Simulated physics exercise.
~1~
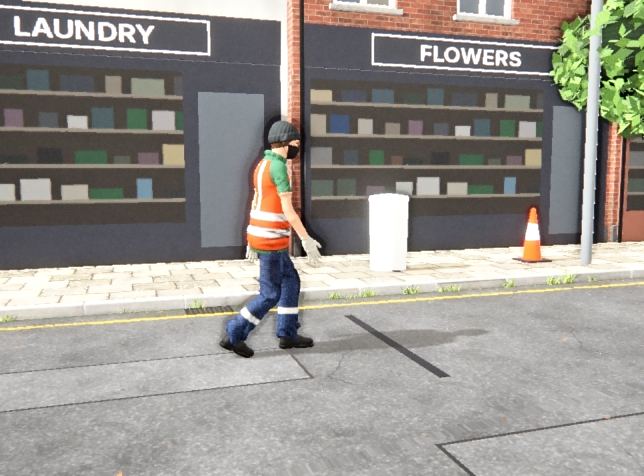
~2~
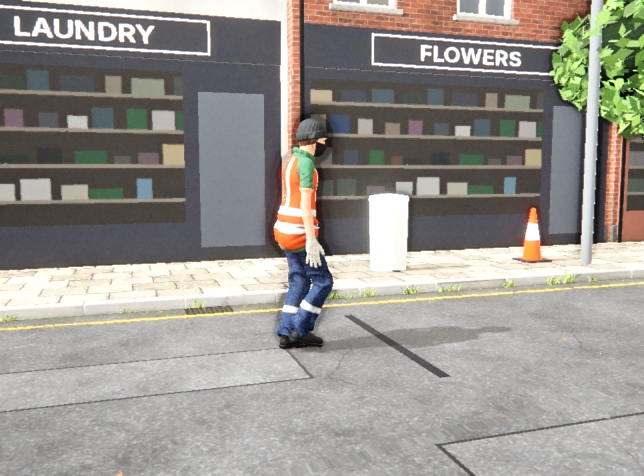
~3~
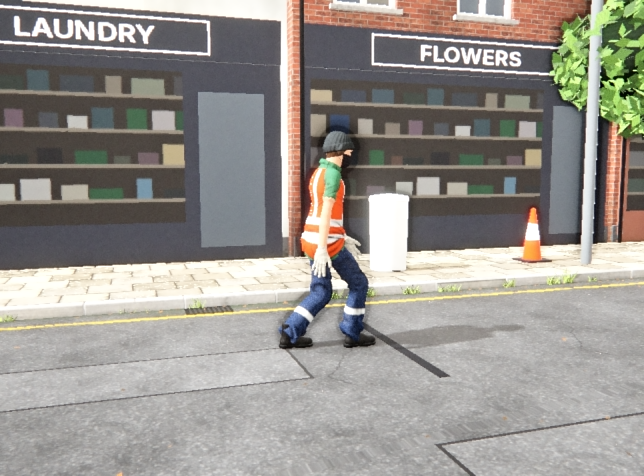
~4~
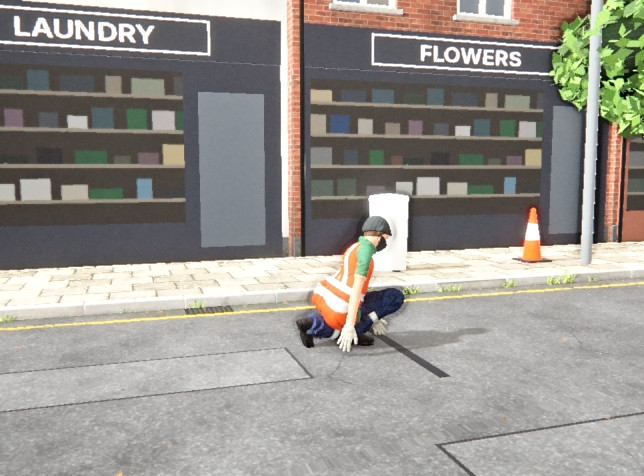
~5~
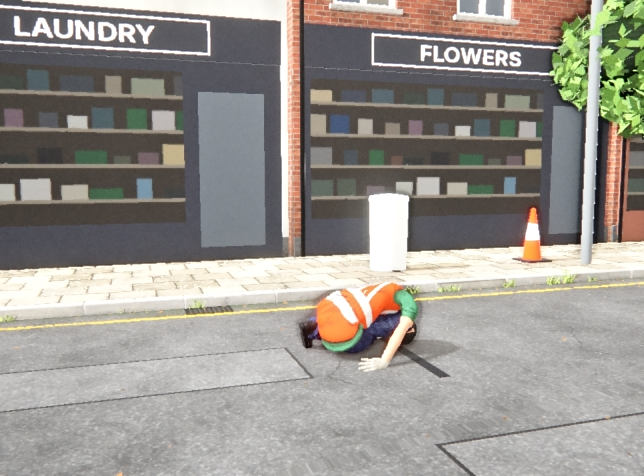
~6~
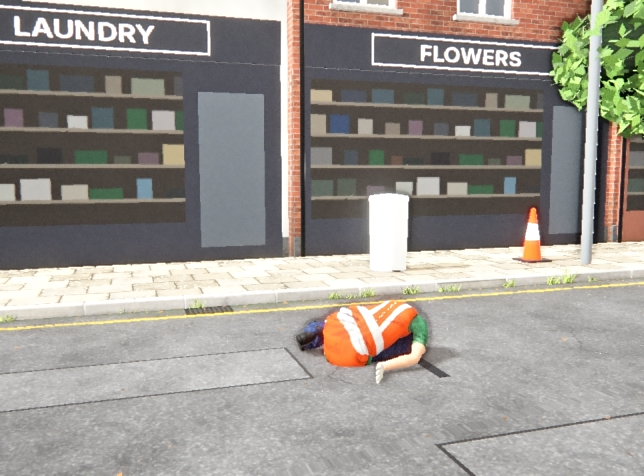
A worker in an orange vest walks right, crumples and rests short of a black strip.
